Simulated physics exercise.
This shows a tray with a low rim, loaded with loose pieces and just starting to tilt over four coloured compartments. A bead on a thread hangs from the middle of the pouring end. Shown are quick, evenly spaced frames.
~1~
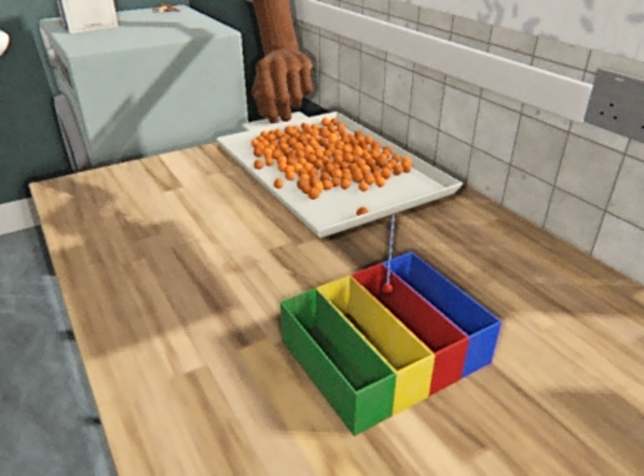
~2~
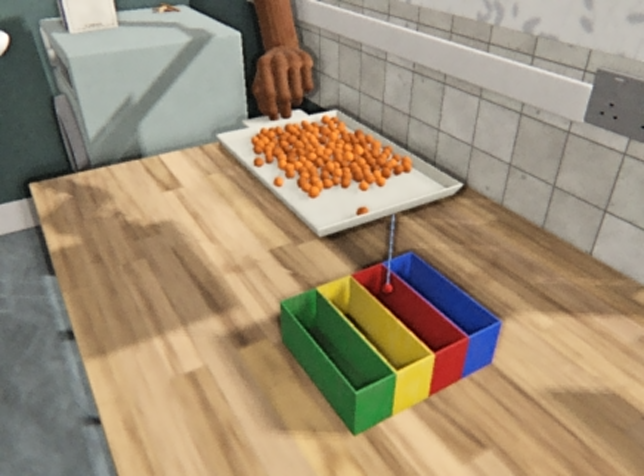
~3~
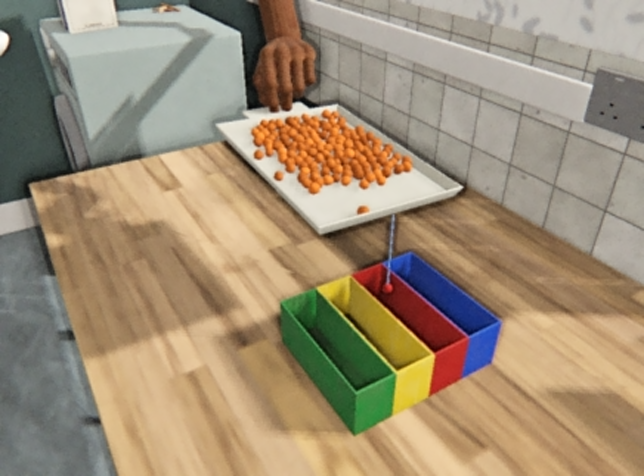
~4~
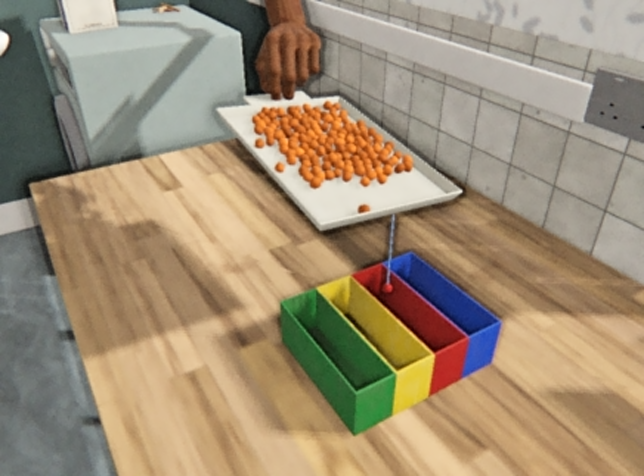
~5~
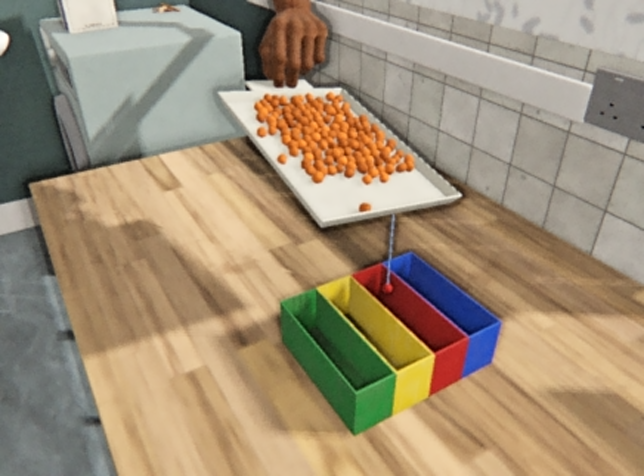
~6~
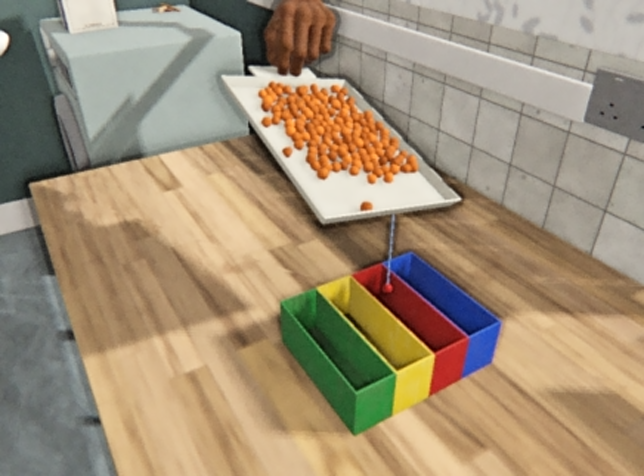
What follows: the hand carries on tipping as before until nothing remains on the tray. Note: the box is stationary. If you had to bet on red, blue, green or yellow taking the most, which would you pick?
I would pick blue.
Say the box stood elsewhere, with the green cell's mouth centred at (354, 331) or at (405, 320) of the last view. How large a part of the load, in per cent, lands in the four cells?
70 and 100 in a hundred, in turn.
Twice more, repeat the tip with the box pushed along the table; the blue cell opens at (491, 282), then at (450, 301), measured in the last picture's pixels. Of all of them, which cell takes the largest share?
First red, then the blue cell.
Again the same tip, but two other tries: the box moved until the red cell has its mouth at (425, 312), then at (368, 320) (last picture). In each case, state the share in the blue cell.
Trial 1 around 50 percent, trial 2 around 0 percent.
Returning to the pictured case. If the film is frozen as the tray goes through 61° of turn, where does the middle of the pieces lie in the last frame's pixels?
I'd put the middle of the pieces at roughly (433, 194).
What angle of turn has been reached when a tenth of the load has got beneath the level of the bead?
About 60°.
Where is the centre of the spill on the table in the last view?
Estimate: Around (498, 301).
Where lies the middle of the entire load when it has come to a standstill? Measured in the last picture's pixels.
Somewhere around (458, 323) in the final view.
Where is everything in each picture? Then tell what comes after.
Corners of the pouring end (320, 226) and (455, 183), level; middle of the load (327, 155), coated peanuts; bead on its thread (387, 288); green cell (375, 401); yellow cell (413, 381); red cell (448, 363); blue cell (481, 346), in the first picture.
Corners of the pouring end (320, 225) and (455, 183), level; middle of the load (327, 153), in the second picture.
Corners of the pouring end (321, 223) and (455, 186), tipped barely, lowest at the right corner; middle of the load (327, 149), in the third picture.
Corners of the pouring end (323, 220) and (455, 189), tipped a little, lowest at the right corner; middle of the load (329, 142), in the fourth picture.
Corners of the pouring end (325, 216) and (455, 193), tipped a little, lowest at the right corner; middle of the load (331, 135), in the fifth picture.
Corners of the pouring end (327, 213) and (454, 197), tipped clearly, lowest at the right corner; middle of the load (335, 129), about a tenth on the move; green cell (375, 401); yellow cell (413, 381); red cell (448, 363); blue cell (481, 346), in the sixth picture.
Just after the last frame, tray tipped steeply; roughly two thirds on the tray; about a tenth in the blue cell; just a few in the red cell; roughly a quarter falling or outside the box.
A moment on, tray tipped right over; just a few on the tray; roughly a third in the blue cell; about a tenth in the red cell; just a few in the yellow cell; roughly half falling or outside the box.
Further on, tray tipped past a quarter turn; roughly a third in the blue cell; about a tenth in the red cell; just a few in the yellow cell; roughly half falling or outside the box.
When it is over, tray tipped past a quarter turn; roughly a third in the blue cell; about a tenth in the red cell; just a few in the yellow cell; not one in the green cell; roughly half outside the box.
